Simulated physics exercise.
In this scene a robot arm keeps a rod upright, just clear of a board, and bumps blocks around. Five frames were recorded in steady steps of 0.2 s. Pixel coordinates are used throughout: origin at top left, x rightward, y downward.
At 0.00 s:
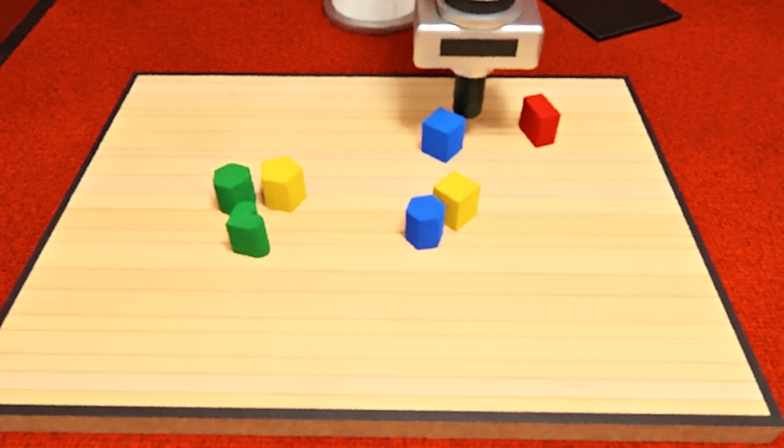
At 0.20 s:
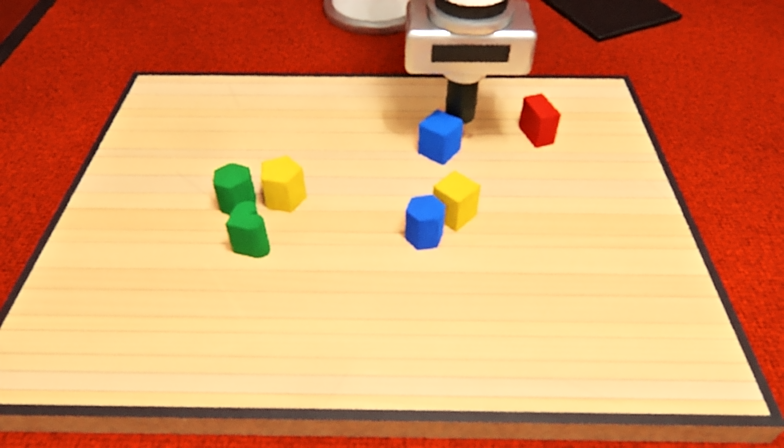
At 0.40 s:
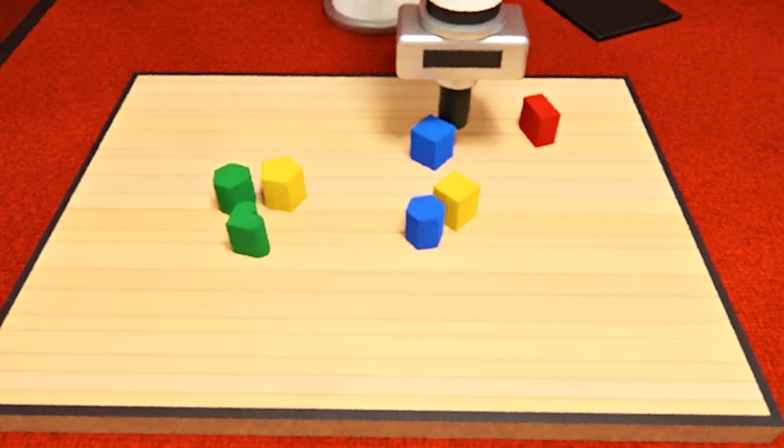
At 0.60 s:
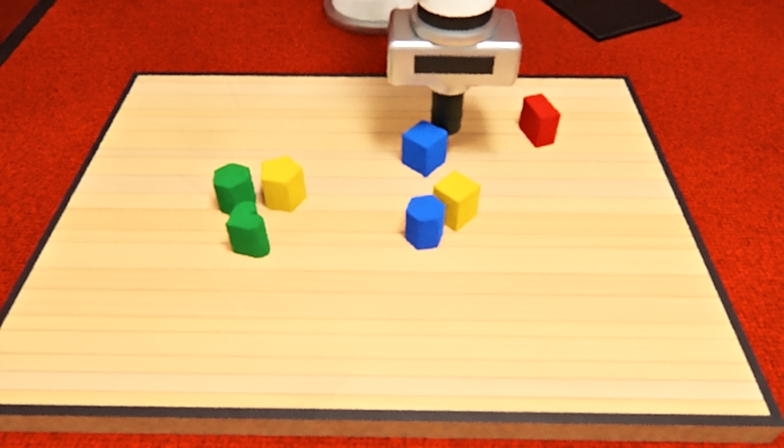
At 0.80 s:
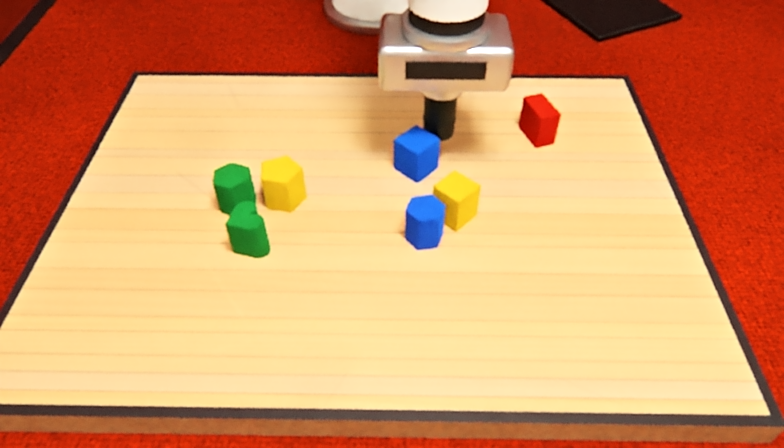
On a wooden board dotted with colored blocks, a robot arm's dark rod pushed the blue cube a short way left and toward the viewer, while the other blocks stayed still.
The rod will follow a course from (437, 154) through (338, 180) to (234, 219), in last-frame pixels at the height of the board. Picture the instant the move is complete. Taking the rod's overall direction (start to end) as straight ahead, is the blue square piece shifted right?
That would be a no.
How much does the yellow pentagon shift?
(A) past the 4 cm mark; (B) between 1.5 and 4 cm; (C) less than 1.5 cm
The correct letter is A.
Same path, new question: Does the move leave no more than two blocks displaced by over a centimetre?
No, that is not how it ends up.
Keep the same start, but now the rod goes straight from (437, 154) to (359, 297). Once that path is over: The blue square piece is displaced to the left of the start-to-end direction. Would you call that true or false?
My answer: False.
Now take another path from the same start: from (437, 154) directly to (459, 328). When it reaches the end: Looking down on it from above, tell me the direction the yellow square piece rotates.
It goes anticlockwise.
The first path, step by step. One third of the way, rod (370, 150); blue square piece (372, 162), turned 55° anticlockwise.
Two thirds of the way, rod (301, 171); yellow pentagon (266, 173); blue square piece (369, 164), turned 70° anticlockwise.
At the end, rod (228, 198); green hexagonal block (159, 183), turned 40° clockwise; green heart still; yellow pentagon (188, 195), turned 35° clockwise; blue square piece (369, 164), turned 70° anticlockwise.
